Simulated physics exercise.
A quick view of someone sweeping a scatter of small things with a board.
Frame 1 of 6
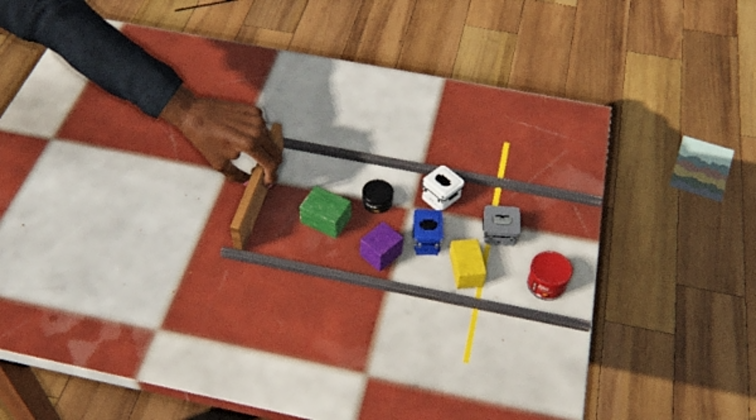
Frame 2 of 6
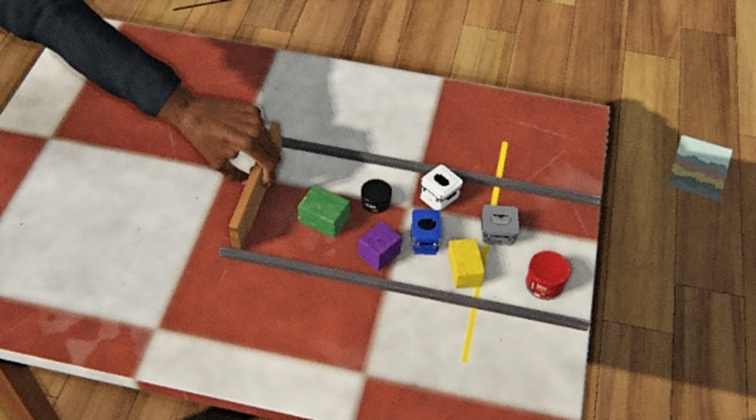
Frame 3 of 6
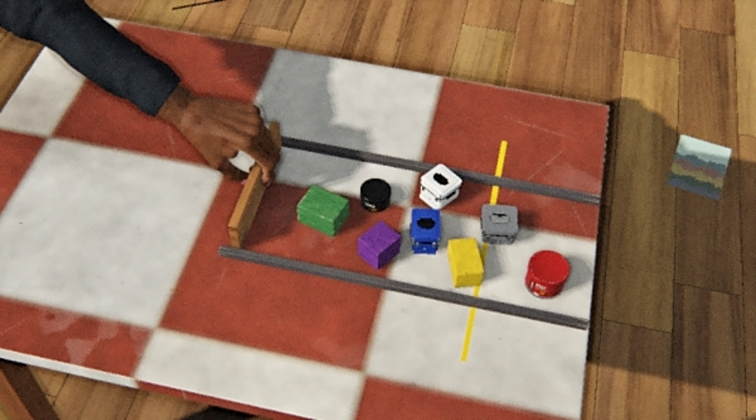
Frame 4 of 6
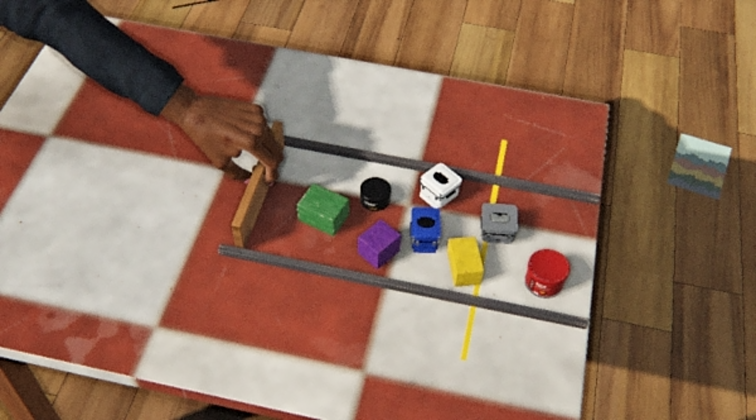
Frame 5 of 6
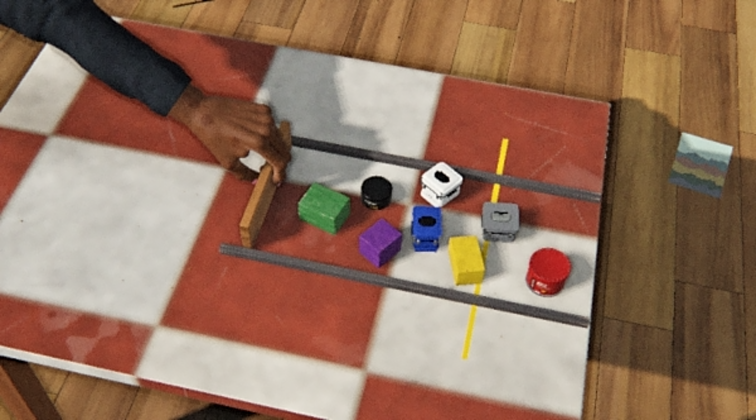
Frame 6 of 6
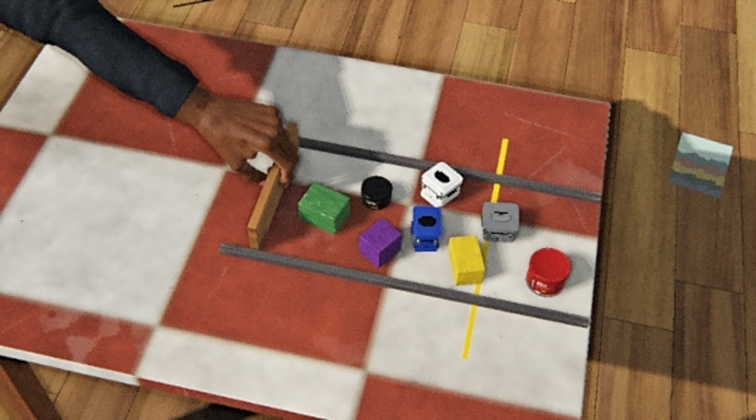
A dark-skinned hand in a dark sleeve grips a wooden board at the left of a red-and-white checked tabletop, seen from above at an angle over a plank floor. Between two grey rails sit green, purple and yellow blocks, a black tub, white, blue and grey cases, and a red tin near yellow tape. The board stays nearly still, then slides slightly right toward the green block.
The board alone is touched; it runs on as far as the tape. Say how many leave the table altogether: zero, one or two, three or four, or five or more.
Gone: Not a single one.
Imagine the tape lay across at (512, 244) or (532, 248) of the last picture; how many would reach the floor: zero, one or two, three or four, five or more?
At the first spot it would be one or two, and at the second either one or two.
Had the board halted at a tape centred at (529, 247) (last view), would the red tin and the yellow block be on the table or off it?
As for the red tin, it does not stay; as for the yellow block, it keeps its spot.
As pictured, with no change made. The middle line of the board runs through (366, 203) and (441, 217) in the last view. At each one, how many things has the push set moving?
I make it 3 at the first spot and 7 at the other.
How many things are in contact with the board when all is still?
4 in contact.
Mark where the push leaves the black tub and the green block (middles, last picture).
In order, first (507, 217), then (508, 241).
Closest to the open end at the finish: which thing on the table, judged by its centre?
The red tin finishes closest.
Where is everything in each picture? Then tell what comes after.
The first picture shows red tin (549, 276); grey case (501, 226); yellow block (468, 264); board (259, 186); tape (488, 243).
The second picture shows grey case (499, 226); board (257, 185).
The third picture shows yellow block (465, 263); blue case (425, 231).
The fourth picture shows red tin (547, 274); green block (324, 210).
The fifth picture shows grey case (499, 223); black tub (376, 193).
The sixth picture shows red tin (548, 273); grey case (500, 223); yellow block (466, 261); board (275, 185); tape (487, 239).
Early on, none off yet; red tin at rest near (548, 273); grey case at rest near (500, 223); yellow block at rest near (466, 261).
A while later, none off yet; red tin at rest near (548, 273); grey case moving near (506, 223); yellow block travelled about its own width near (491, 271).
Finally, the number that fall off is zero.
